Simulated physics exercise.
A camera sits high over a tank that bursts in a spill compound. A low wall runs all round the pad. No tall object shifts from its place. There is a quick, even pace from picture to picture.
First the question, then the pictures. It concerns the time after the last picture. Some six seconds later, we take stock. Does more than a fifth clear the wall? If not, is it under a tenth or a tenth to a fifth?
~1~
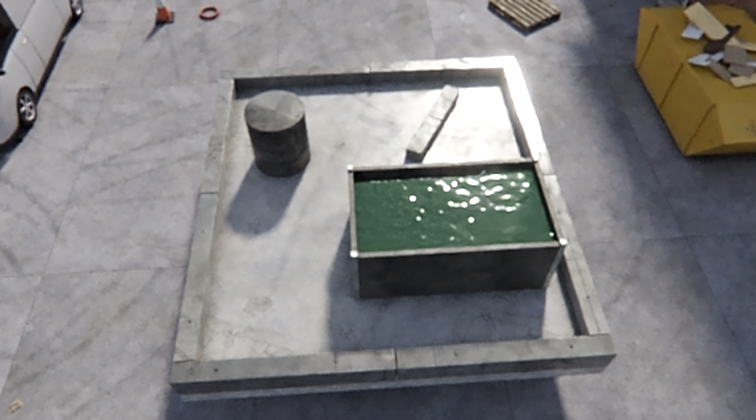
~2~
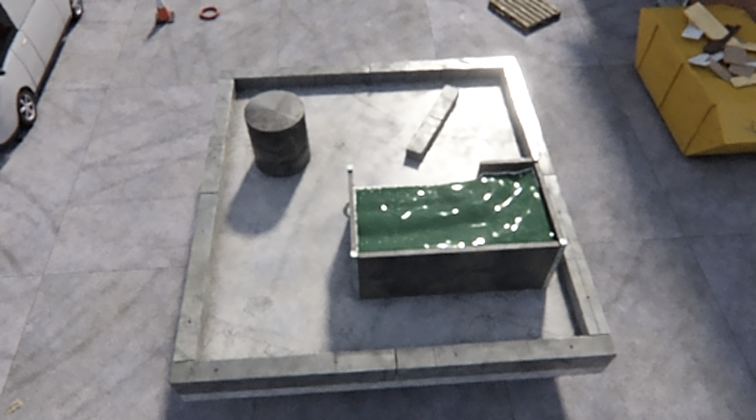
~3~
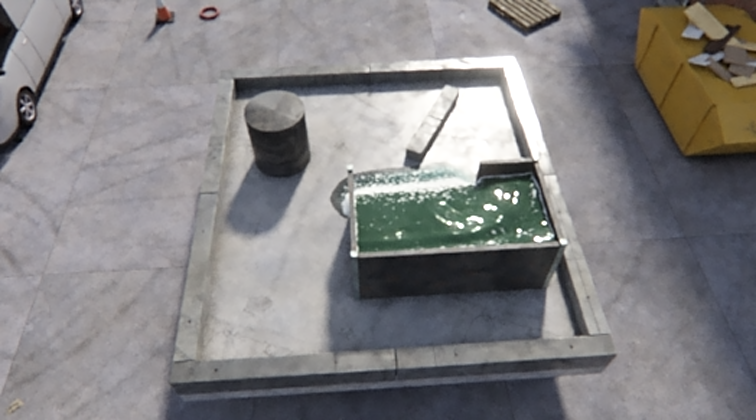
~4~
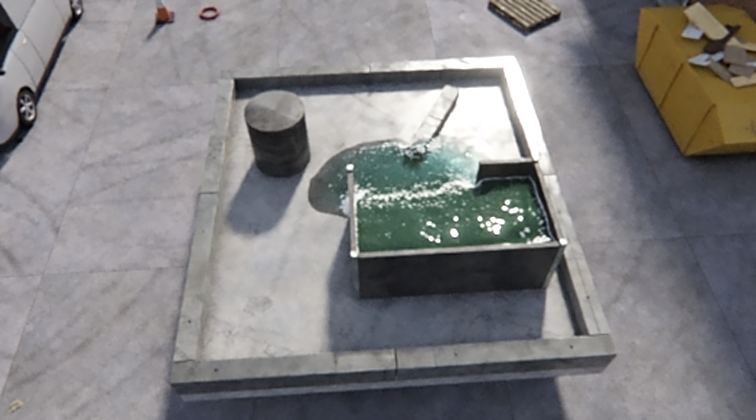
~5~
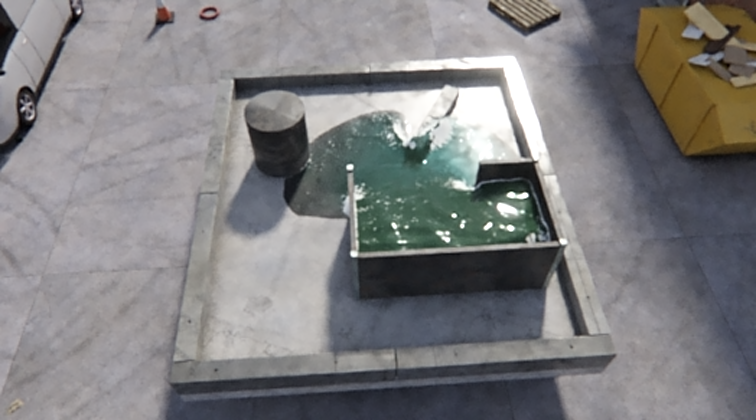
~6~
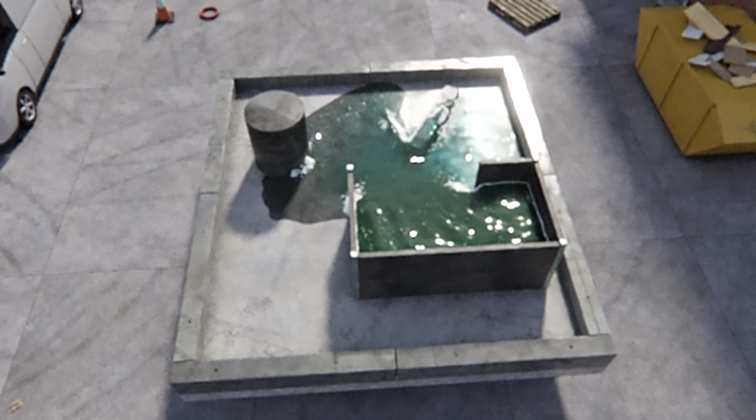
Over those seconds the loss gets to a tenth, yet not past a fifth.
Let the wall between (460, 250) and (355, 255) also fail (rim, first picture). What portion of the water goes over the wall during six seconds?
Around 30 percent.
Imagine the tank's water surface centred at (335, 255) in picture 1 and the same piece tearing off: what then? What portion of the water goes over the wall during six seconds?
I'd say roughly 10 percent of it.
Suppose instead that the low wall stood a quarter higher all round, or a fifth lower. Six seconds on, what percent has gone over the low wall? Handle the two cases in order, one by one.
Roughly 6 per cent, then roughly 22 per cent.
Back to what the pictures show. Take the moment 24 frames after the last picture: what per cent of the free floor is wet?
Estimated share: About 85 %.
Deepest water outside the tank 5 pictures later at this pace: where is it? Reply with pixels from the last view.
Deepest point: Roughly (492, 78).
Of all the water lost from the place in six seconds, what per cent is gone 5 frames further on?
Close to 0 per cent, I'd say.
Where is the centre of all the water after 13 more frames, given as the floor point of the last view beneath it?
Somewhere around (385, 153) in the last view.
A moment on, water covers 45 % of the floor; the low wall has let 0 % over.
Next, water covers 50 % of the floor; the low wall has let 0 % over.
Then, water covers 55 % of the floor; the low wall has let 11 % over.
Later, water covers 70 % of the floor; the low wall has let 14 % over.
In the end, water covers 80 % of the floor; the low wall has let 14 % over.
